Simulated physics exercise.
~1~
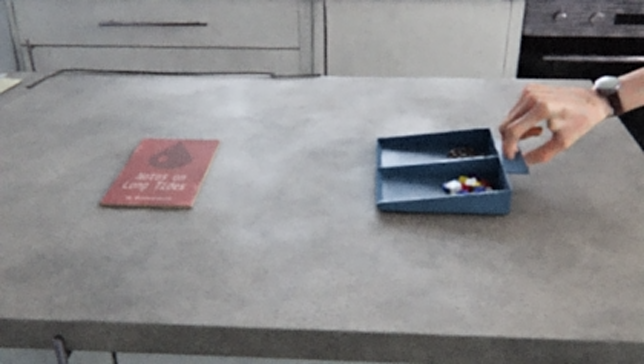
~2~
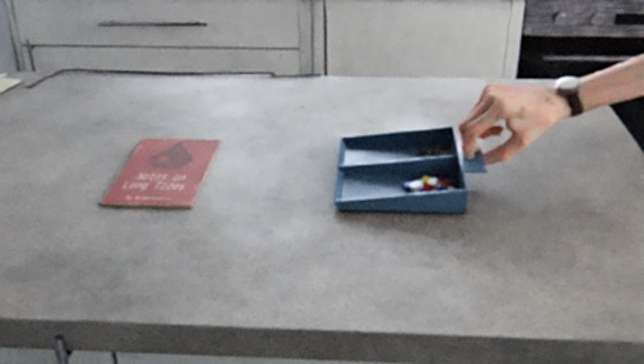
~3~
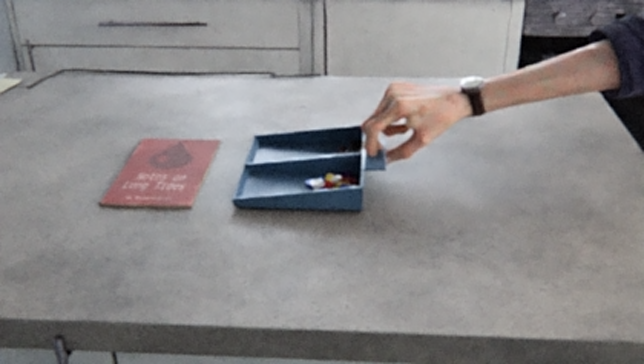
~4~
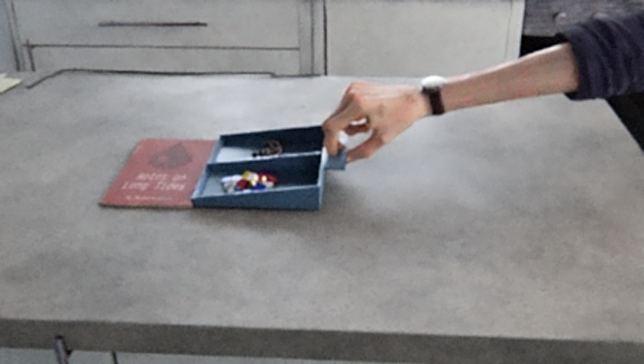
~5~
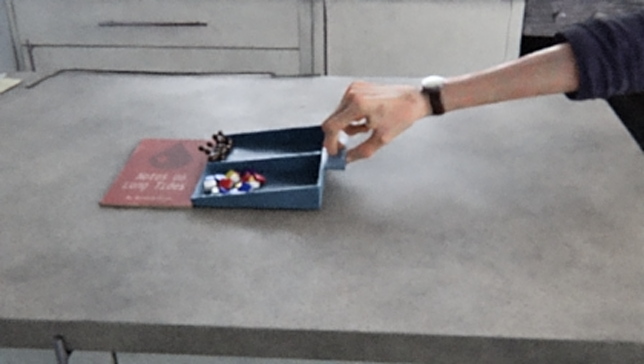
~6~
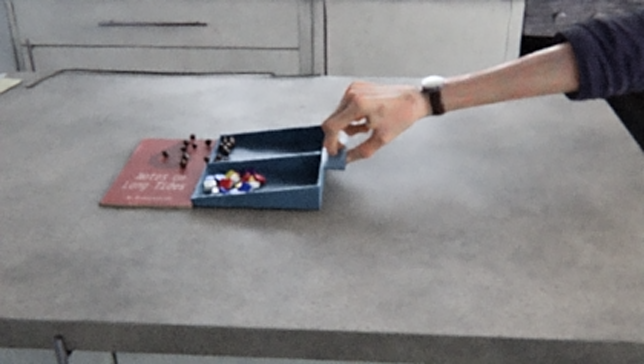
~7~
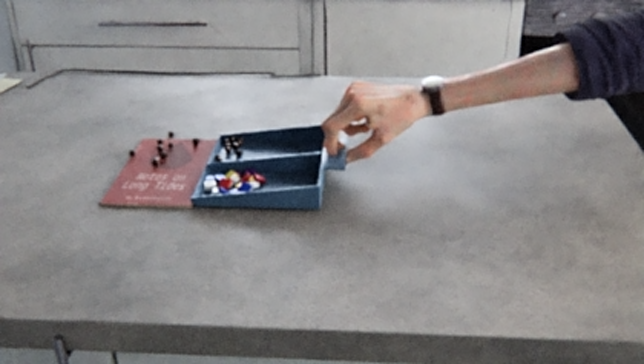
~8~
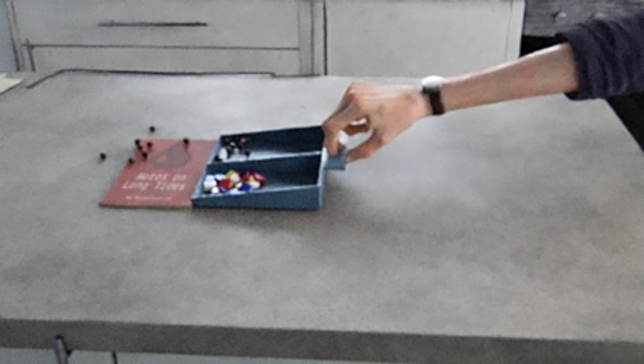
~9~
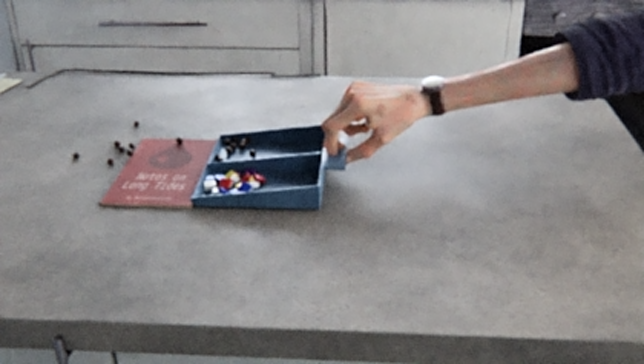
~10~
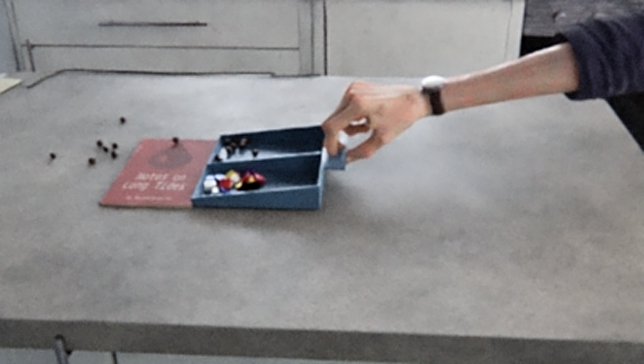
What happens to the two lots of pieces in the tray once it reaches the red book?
The colourful pieces in the front section slide to the left rim but stay inside. Some of the dark beads in the back section go over the rim and across the book onto the counter, while the rest remain in the tray.
